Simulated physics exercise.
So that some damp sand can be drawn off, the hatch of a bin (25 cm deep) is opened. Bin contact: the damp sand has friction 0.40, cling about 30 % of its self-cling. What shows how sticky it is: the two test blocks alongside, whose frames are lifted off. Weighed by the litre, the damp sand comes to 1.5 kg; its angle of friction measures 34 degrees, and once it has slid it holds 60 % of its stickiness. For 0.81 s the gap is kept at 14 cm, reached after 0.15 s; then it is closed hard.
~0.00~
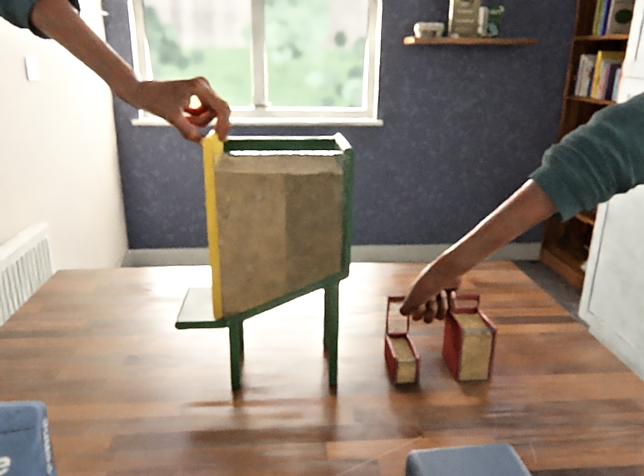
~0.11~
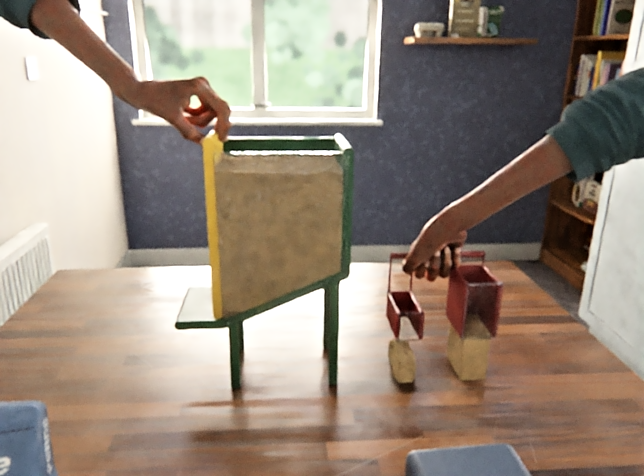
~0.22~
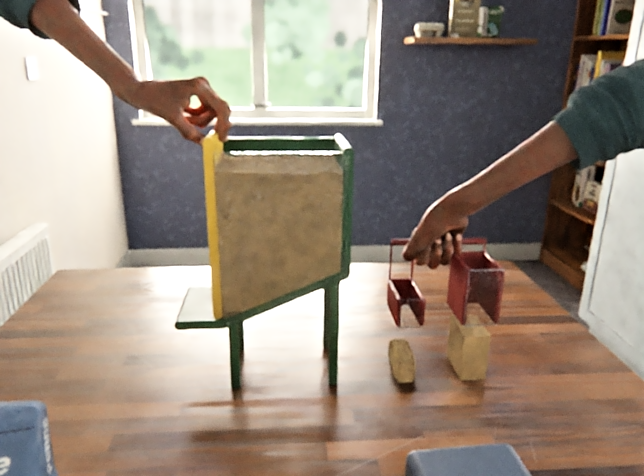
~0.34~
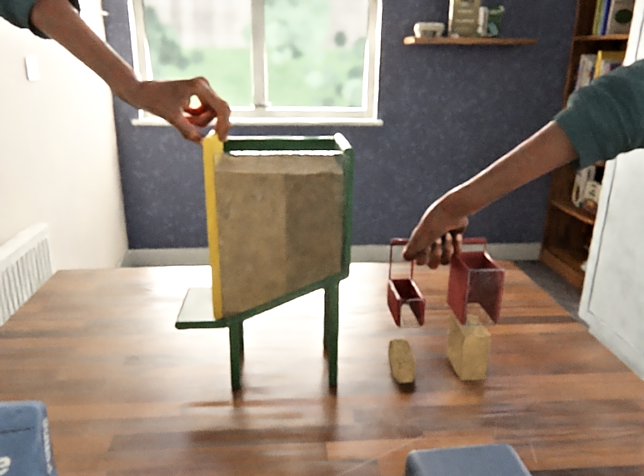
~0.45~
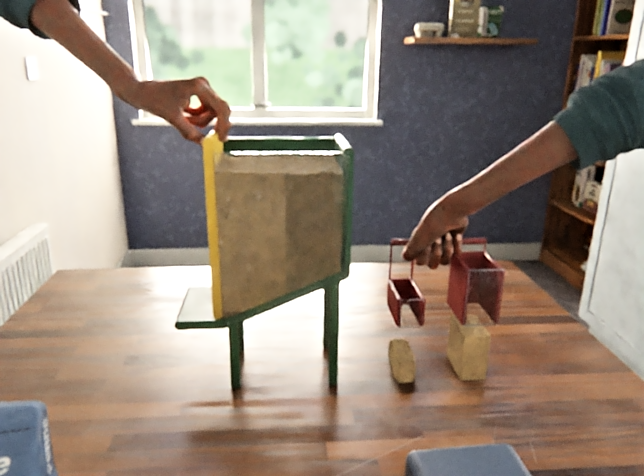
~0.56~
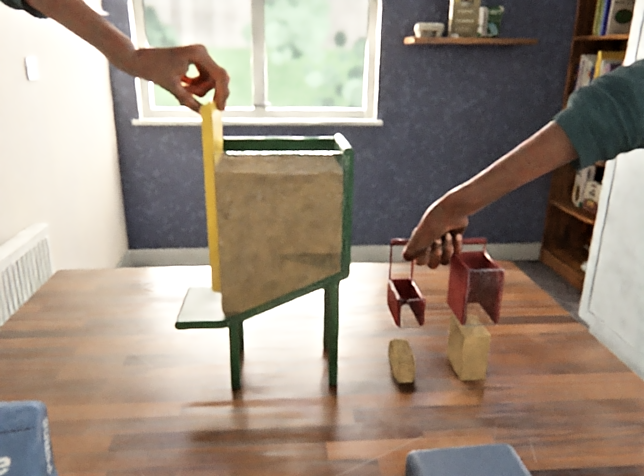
On a wooden table indoors, one hand lifting red casings off two sandy blocks, then another raising a green-framed bin's yellow hatch slightly.
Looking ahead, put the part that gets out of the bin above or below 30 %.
It settles lower than 30 %.
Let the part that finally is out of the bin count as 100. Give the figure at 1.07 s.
It comes to about 40 percent.
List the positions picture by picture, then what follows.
Top of the hatch at (208, 144), not yet moved; top of the damp sand at (331, 171); blocks stand 4.2 cm, 8.9 cm (left to right), in the first frame.
Top of the hatch at (208, 144), not yet moved; top of the damp sand at (331, 171); blocks stand 4.1 cm, 8.9 cm (left to right), in the second frame.
Top of the hatch at (208, 144), not yet moved; top of the damp sand at (331, 171); blocks stand 4.1 cm, 8.9 cm (left to right), in the third frame.
Top of the hatch at (208, 144), not yet moved; top of the damp sand at (331, 171); blocks stand 4.1 cm, 8.9 cm (left to right), in the fourth frame.
Top of the hatch at (208, 144), not yet moved; top of the damp sand at (331, 171); blocks stand 4.1 cm, 8.9 cm (left to right), in the fifth frame.
Top of the hatch at (206, 110), moved 4.7 cm; top of the damp sand at (331, 171); blocks stand 4.1 cm, 8.9 cm (left to right), in the sixth frame.
After 0.79 s, the hatch is 14 cm open and 0 % is out.
After 1.07 s, the hatch is 14 cm open and 6 % is out.
After 1.35 s, the hatch is 14 cm open and 12 % is out.
After 1.63 s, the hatch is 3.2 cm open and 17 % is out.
After 2.13 s, at the end, the hatch is shut and 18 % is out.
